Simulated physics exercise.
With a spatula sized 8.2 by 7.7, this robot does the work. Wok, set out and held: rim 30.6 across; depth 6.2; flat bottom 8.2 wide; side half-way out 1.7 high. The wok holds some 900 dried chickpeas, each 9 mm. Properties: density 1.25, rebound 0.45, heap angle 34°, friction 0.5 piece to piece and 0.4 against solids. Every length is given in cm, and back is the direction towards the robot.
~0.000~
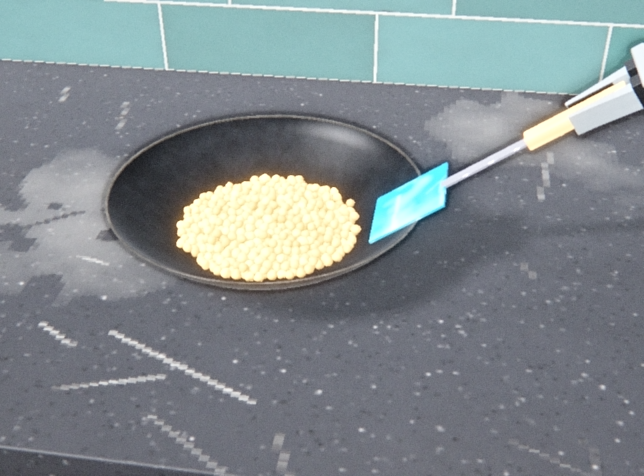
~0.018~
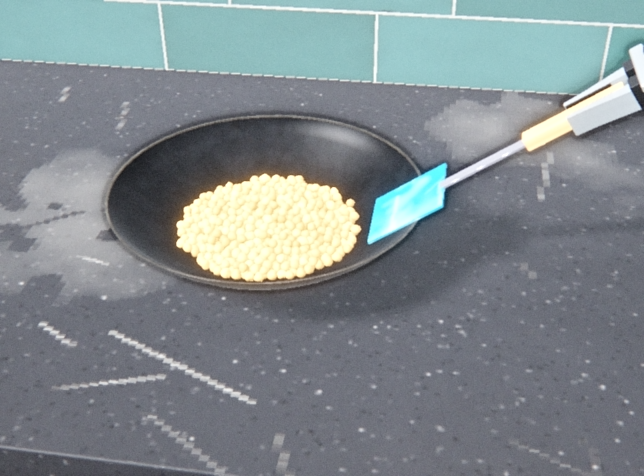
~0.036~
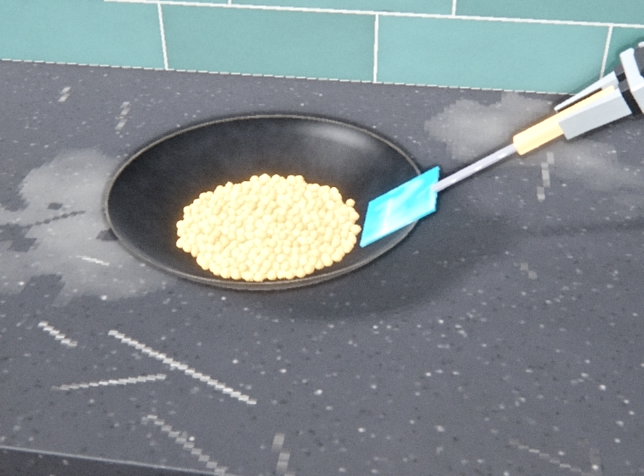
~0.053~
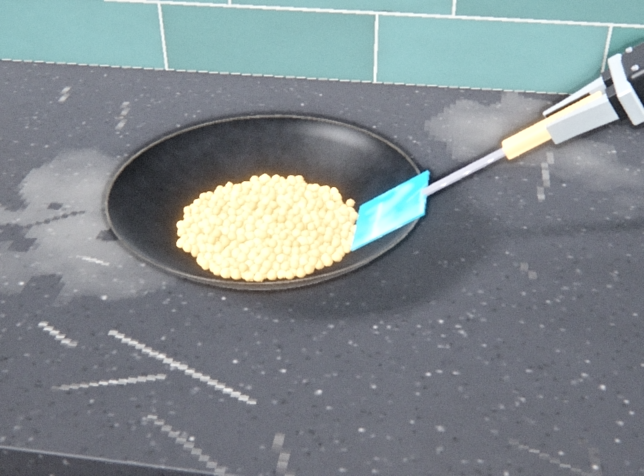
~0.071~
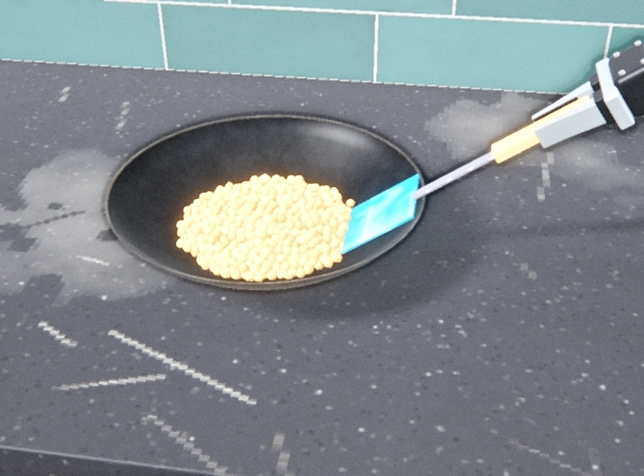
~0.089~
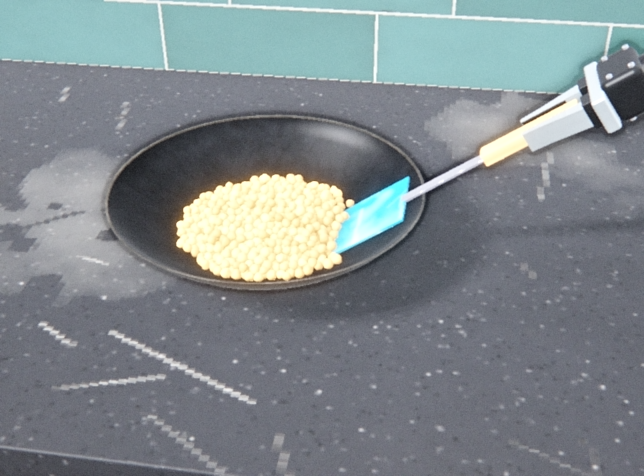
Robot arm holding a blue spatula, sliding it slowly down and left into a heap of chickpeas in a black wok.
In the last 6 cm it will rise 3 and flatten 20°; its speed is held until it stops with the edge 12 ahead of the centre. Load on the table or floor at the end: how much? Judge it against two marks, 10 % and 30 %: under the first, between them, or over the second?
Between them, so from 10 to 30 %.
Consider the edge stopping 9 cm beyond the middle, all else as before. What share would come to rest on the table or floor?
Estimate: Approx. 0 %.
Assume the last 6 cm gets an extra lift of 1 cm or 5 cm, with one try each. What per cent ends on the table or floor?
I'd say close to 15 percent for the first and close to 15 percent for the second.
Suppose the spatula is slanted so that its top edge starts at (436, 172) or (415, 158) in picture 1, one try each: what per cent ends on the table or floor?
About 20 and 20 per cent.
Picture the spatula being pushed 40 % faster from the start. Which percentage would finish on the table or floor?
In that case some 25 per cent.
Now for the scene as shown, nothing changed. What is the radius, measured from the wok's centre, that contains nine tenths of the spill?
The distance is roughly 35 cm.
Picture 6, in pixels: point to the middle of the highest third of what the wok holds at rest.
Look near (176, 210).
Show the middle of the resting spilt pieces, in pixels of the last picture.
(67, 217) or thereabouts.
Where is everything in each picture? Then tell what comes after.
The spatula top edge at (446, 184), sloping 36°; upper third of the load around (269, 219), from x 180 to 355, top at y 180; 900 in the wok, in the first frame.
The spatula top edge at (444, 184), sloping 36°; upper third of the load around (269, 219), from x 180 to 355, top at y 180, in the second frame.
The spatula top edge at (437, 188), sloping 36°; upper third of the load around (269, 219), from x 180 to 355, top at y 180, in the third frame.
The spatula top edge at (426, 192), sloping 36°; upper third of the load around (269, 219), from x 180 to 355, top at y 180, in the fourth frame.
The spatula top edge at (416, 195), sloping 36°; upper third of the load around (269, 218), from x 180 to 350, top at y 180, in the fifth frame.
The spatula top edge at (406, 198), sloping 36°; upper third of the load around (271, 216), from x 180 to 350, top at y 180; 900 in the wok, in the sixth frame.
After 0.22 s, sloping 36°, highest piece 5 above the table; 900 in the wok.
After 0.36 s, sloping 32°, highest piece 7 above the table; 900 in the wok.
After 0.63 s, sloping 16°, highest piece 7 above the table; 739 in the wok, 147 on the table or floor, 14 on the blade or in flight.
After 1.68 s, sloping 16°, highest piece 6 above the table; 739 in the wok, 161 on the table or floor.
In the end, 739 in the wok, 161 on the table or floor. That is 18 % on the table or floor.
